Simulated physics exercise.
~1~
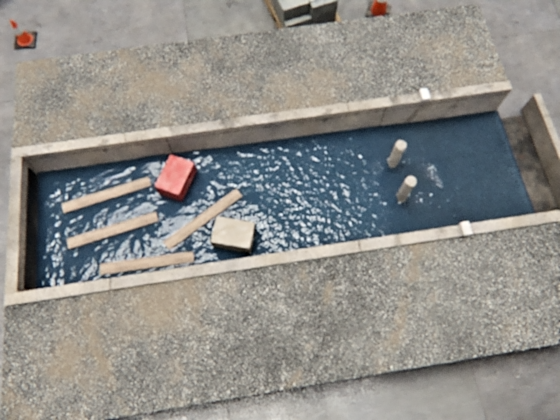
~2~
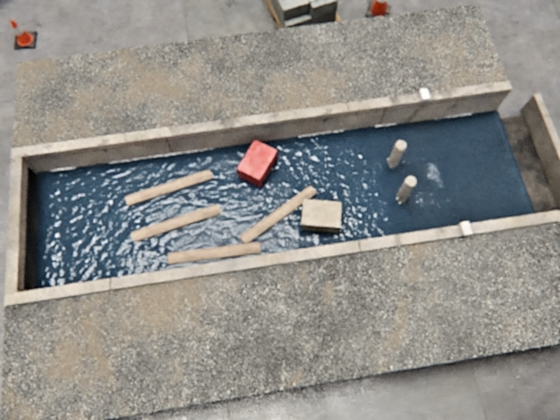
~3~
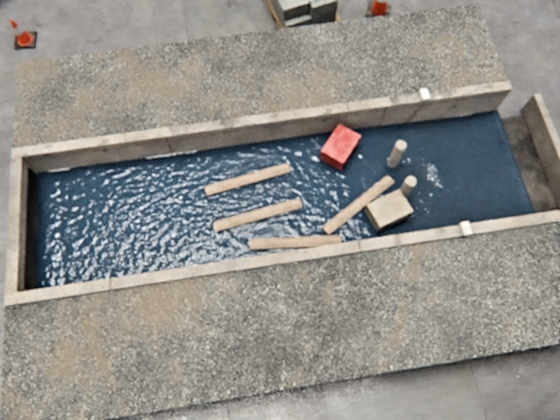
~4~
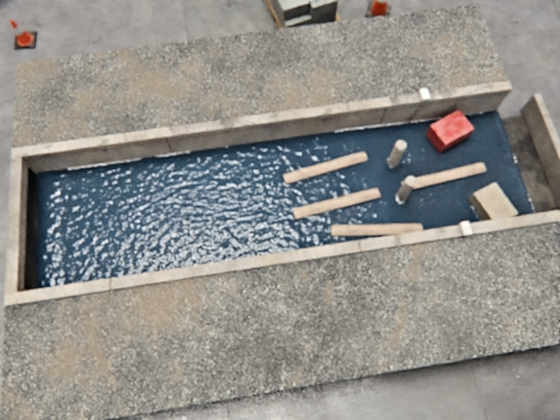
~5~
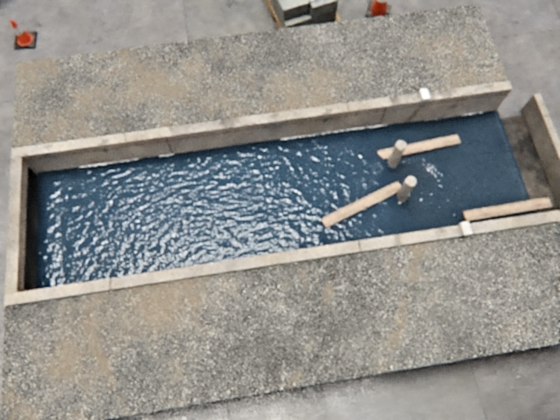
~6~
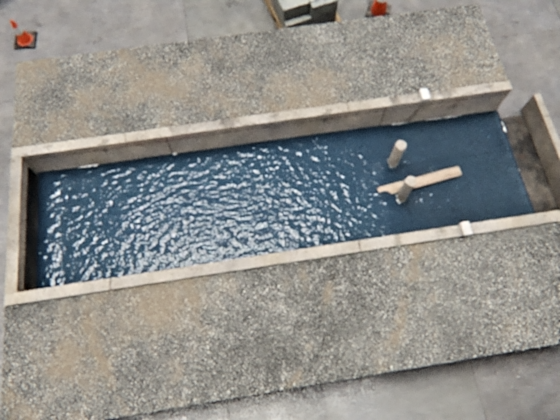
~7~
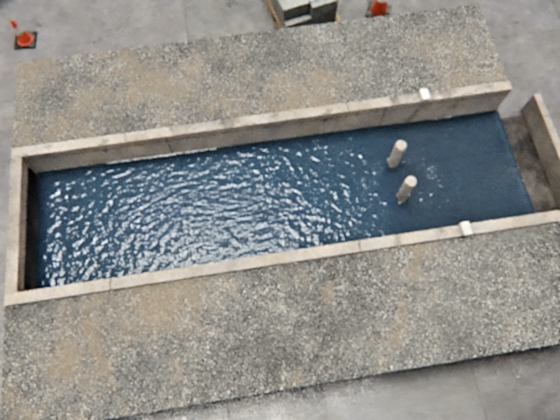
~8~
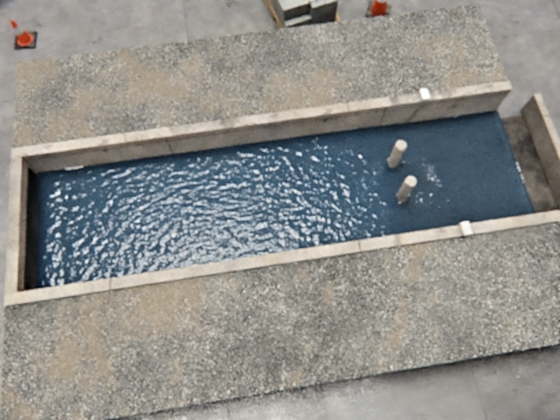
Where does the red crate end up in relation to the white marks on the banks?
The red crate floats to the right, goes past the white bank marks, and is then gone from the channel.
